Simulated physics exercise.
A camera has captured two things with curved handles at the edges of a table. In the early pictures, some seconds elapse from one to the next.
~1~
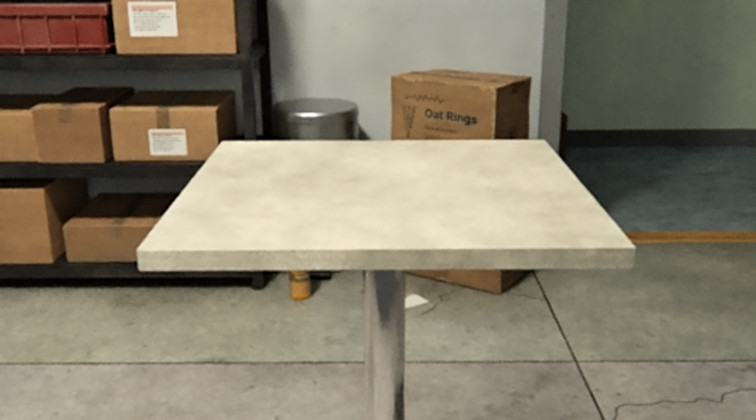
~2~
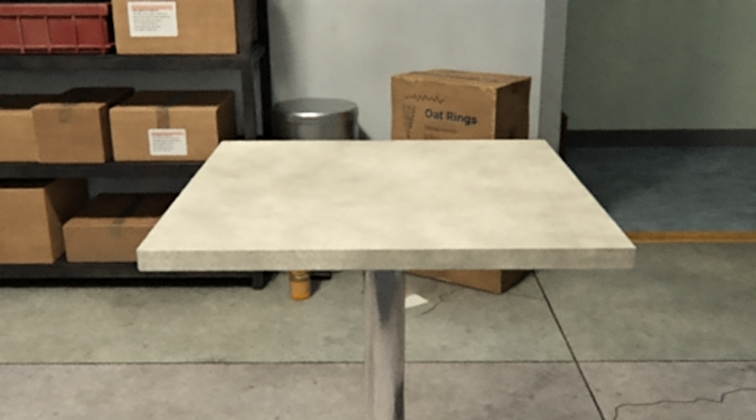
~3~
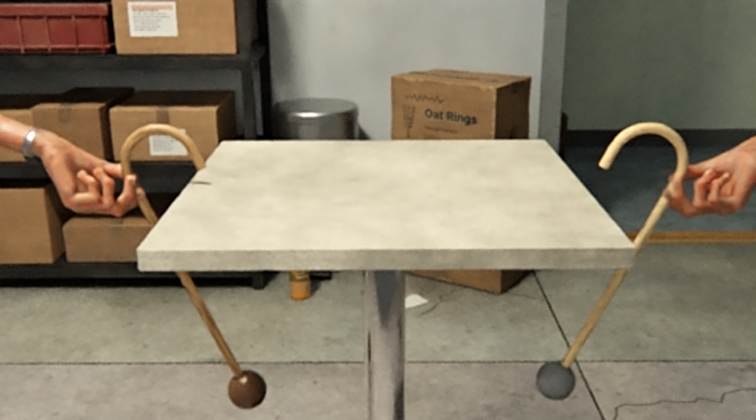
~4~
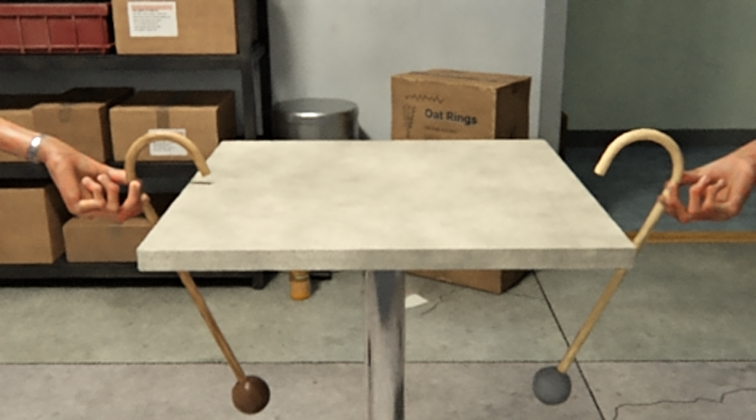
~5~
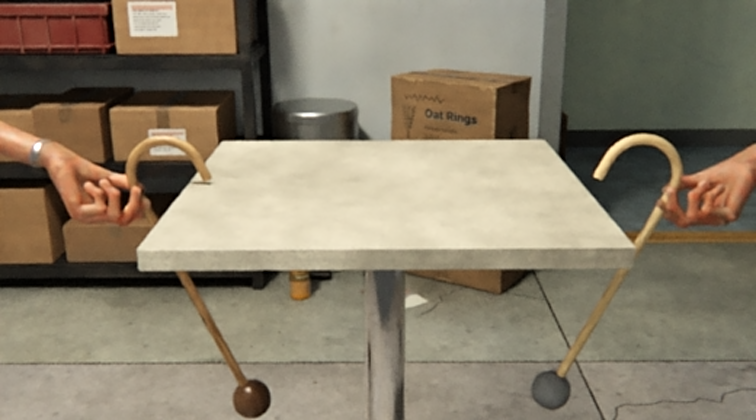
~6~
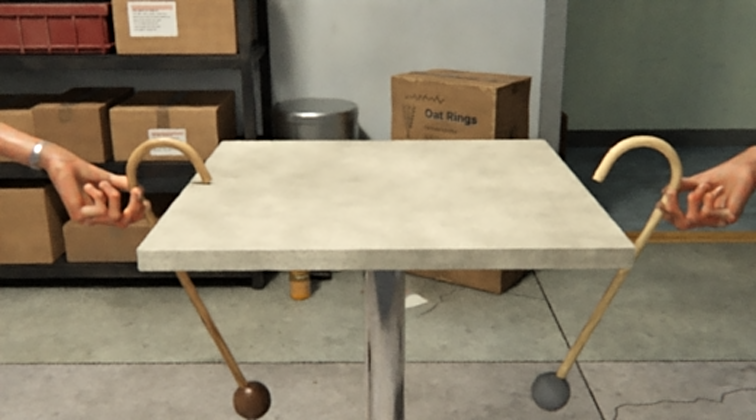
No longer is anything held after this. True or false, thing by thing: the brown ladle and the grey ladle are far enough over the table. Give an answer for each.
Brown ladle: True; grey ladle: False.
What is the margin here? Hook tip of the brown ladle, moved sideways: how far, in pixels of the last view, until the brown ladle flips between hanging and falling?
Shift: Approx. 20 px, direction left.
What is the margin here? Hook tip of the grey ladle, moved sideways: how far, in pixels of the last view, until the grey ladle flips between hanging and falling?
Left, 16 pixels.
Then, 0.36 s on from there, brown ladle at rest near (214, 283); grey ladle at the bottom.
In the end, the brown ladle stays hooked on the edge, near (214, 283); the grey ladle falls to the floor.
